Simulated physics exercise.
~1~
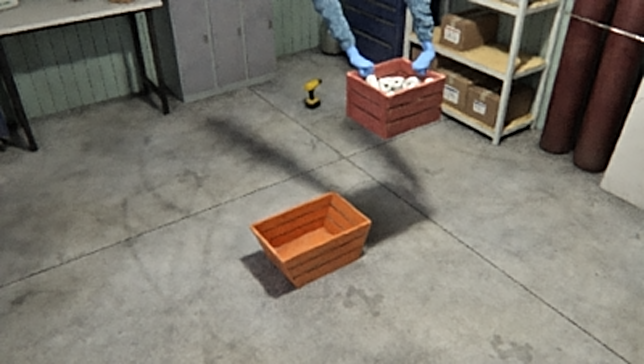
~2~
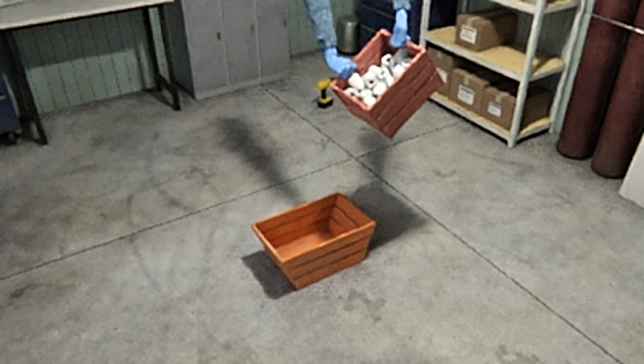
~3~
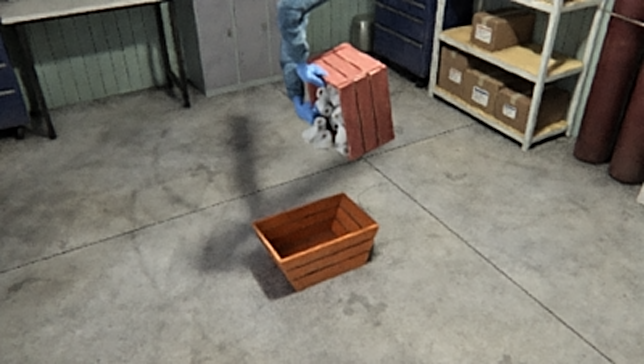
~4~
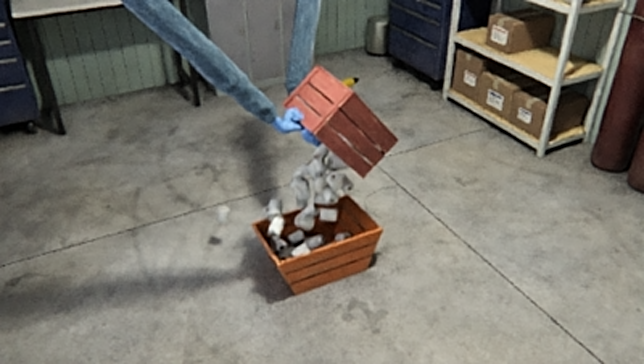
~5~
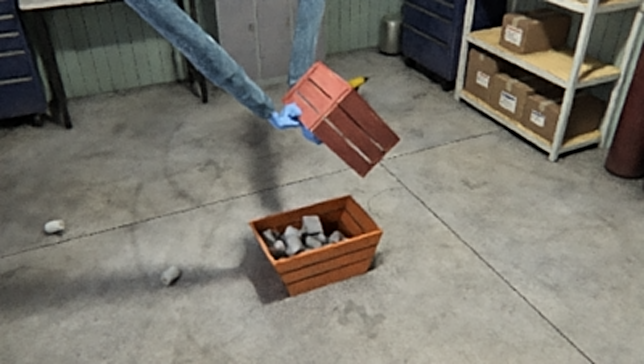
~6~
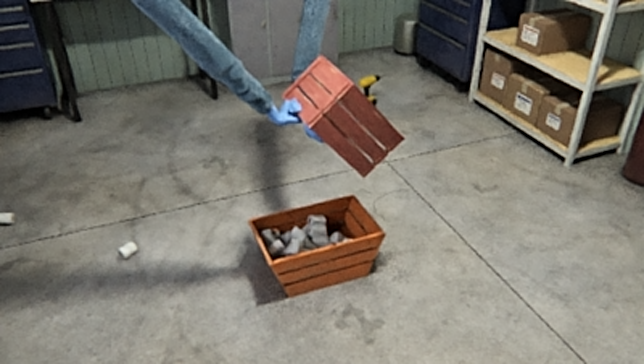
Gloved hands tipping a red tote of paper rolls over an orange tub, most landing inside and two rolling away left across concrete.
